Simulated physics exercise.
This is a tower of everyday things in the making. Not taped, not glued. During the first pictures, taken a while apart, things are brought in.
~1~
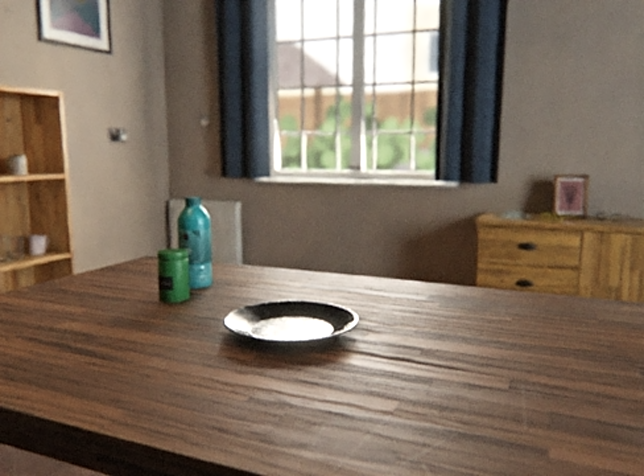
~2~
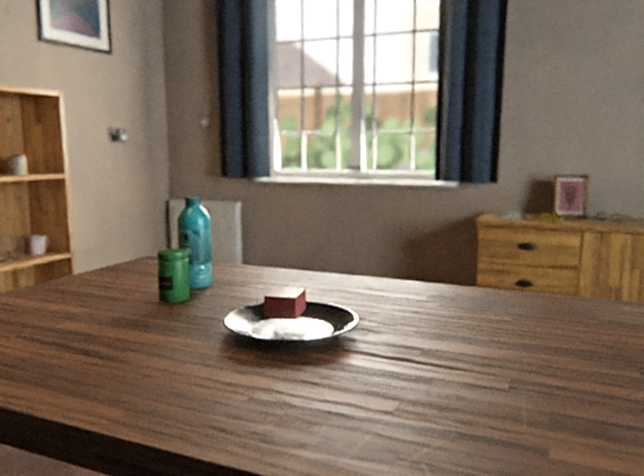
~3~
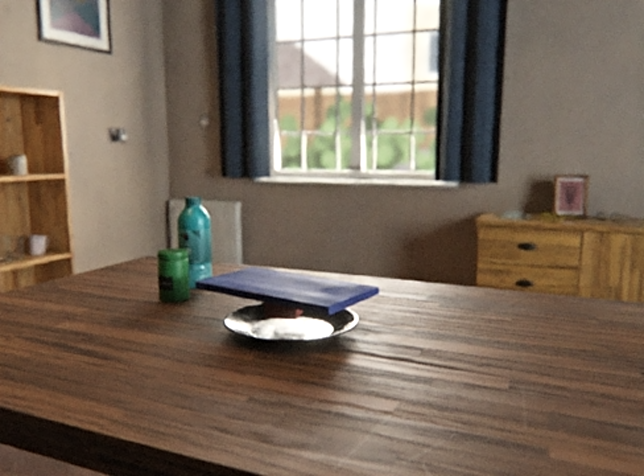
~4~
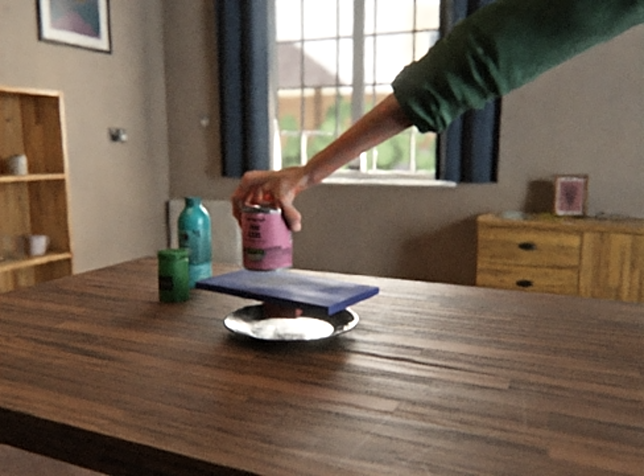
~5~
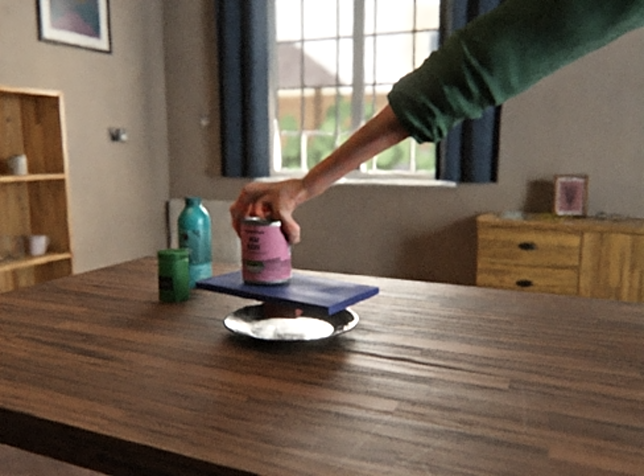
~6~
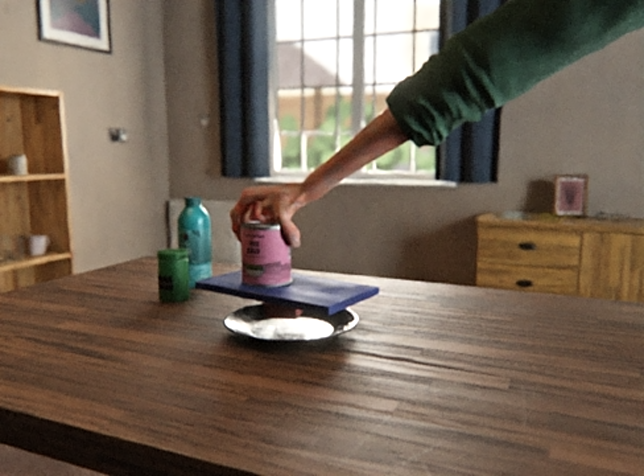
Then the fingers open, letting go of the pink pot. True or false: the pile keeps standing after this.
True.
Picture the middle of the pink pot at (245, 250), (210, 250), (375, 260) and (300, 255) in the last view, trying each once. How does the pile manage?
Result per try: First toppled, second toppled, third toppled, fourth still standing.
Then, 0.60 s past the last view, nothing moves.
Then, 1.50 s past the last view, pink pot resting near (265, 253).
Finally, all 6 still in place. Final places as the last picture's camera would see them, pink pot near (265, 253). The pile stays up.
